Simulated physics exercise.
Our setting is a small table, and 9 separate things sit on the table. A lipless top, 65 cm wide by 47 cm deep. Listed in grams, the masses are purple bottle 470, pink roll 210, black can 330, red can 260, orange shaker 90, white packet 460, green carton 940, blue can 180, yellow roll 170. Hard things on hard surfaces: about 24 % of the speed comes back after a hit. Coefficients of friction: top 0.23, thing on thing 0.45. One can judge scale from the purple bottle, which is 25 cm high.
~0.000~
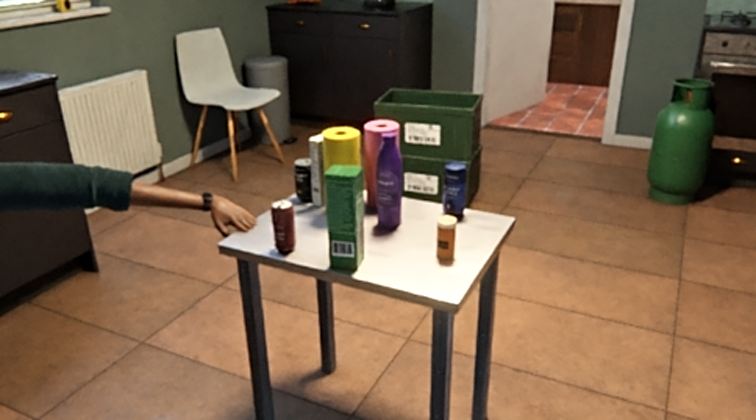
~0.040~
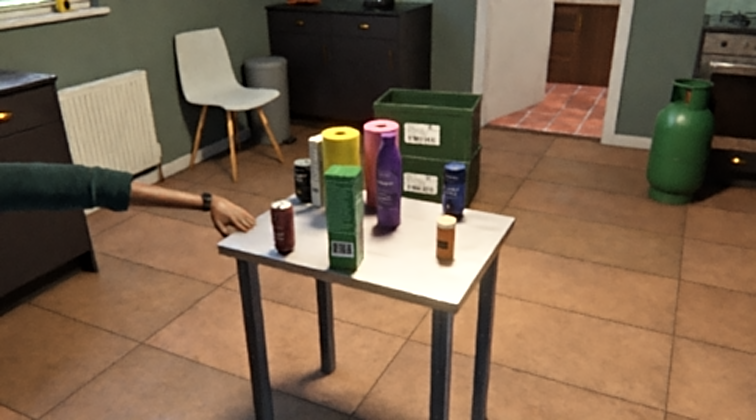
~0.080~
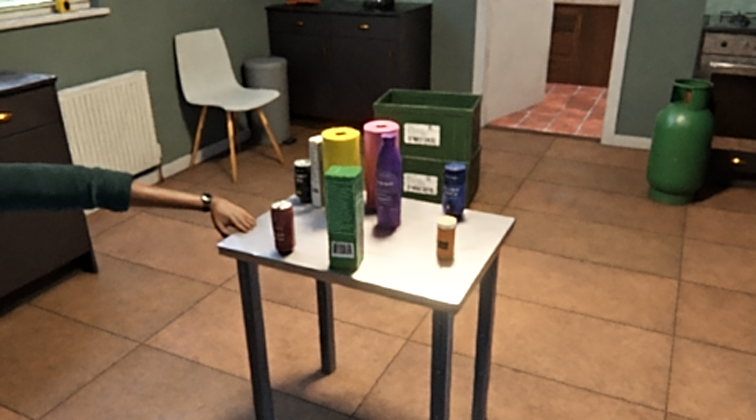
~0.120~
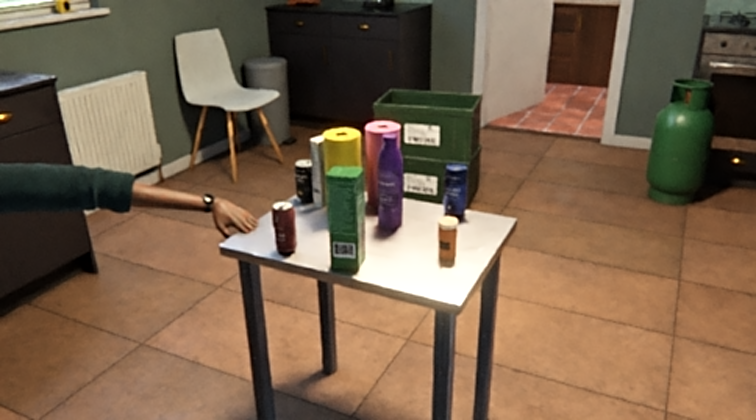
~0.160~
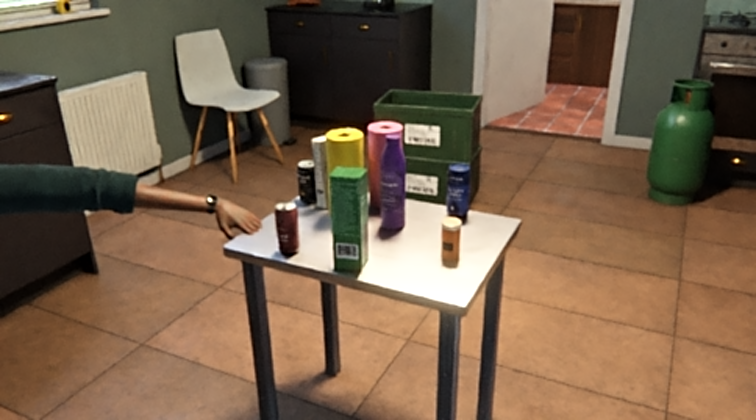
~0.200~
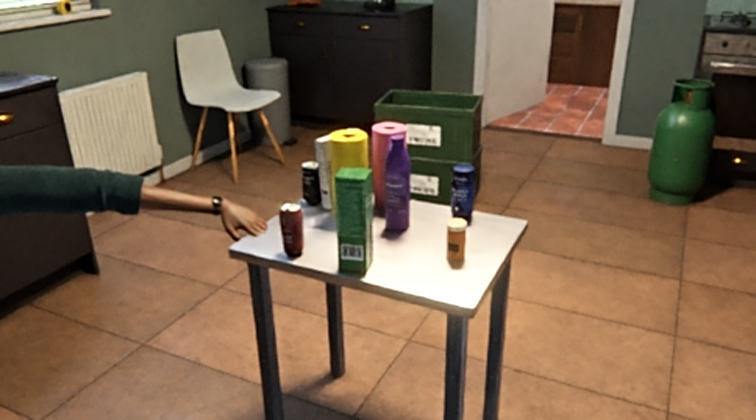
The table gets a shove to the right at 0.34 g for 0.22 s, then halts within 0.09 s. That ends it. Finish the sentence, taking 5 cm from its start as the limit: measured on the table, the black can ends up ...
The black can ends up near its start.
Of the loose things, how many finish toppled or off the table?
1.
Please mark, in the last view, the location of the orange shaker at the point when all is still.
It finishes around (501, 249).
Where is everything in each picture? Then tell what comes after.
In the first frame, black can (306, 181); purple bottle (389, 180).
In the second frame, red can (283, 227); orange shaker (446, 238).
In the third frame, green carton (345, 218).
In the fourth frame, table shifted 1 cm; blue can (455, 191).
In the fifth frame, table shifted 2 cm; purple bottle (393, 182).
In the sixth frame, table shifted 3 cm; black can (312, 183); red can (292, 230).
After 0.40 s, table shifted 11 cm; black can slid 2 cm near (335, 187); white packet leaning 32°; yellow roll slid 3 cm.
After 0.50 s, table shifted 11 cm; white packet leaning 48°; yellow roll slid 8 cm; orange shaker slid 2 cm.
At rest (1.0 s), tipped over on the table, white packet; not toppled but over 5 cm from the start, yellow roll; the other 7 in place, give or take 5 cm. Seen from the same camera at the end, black can near (336, 188).
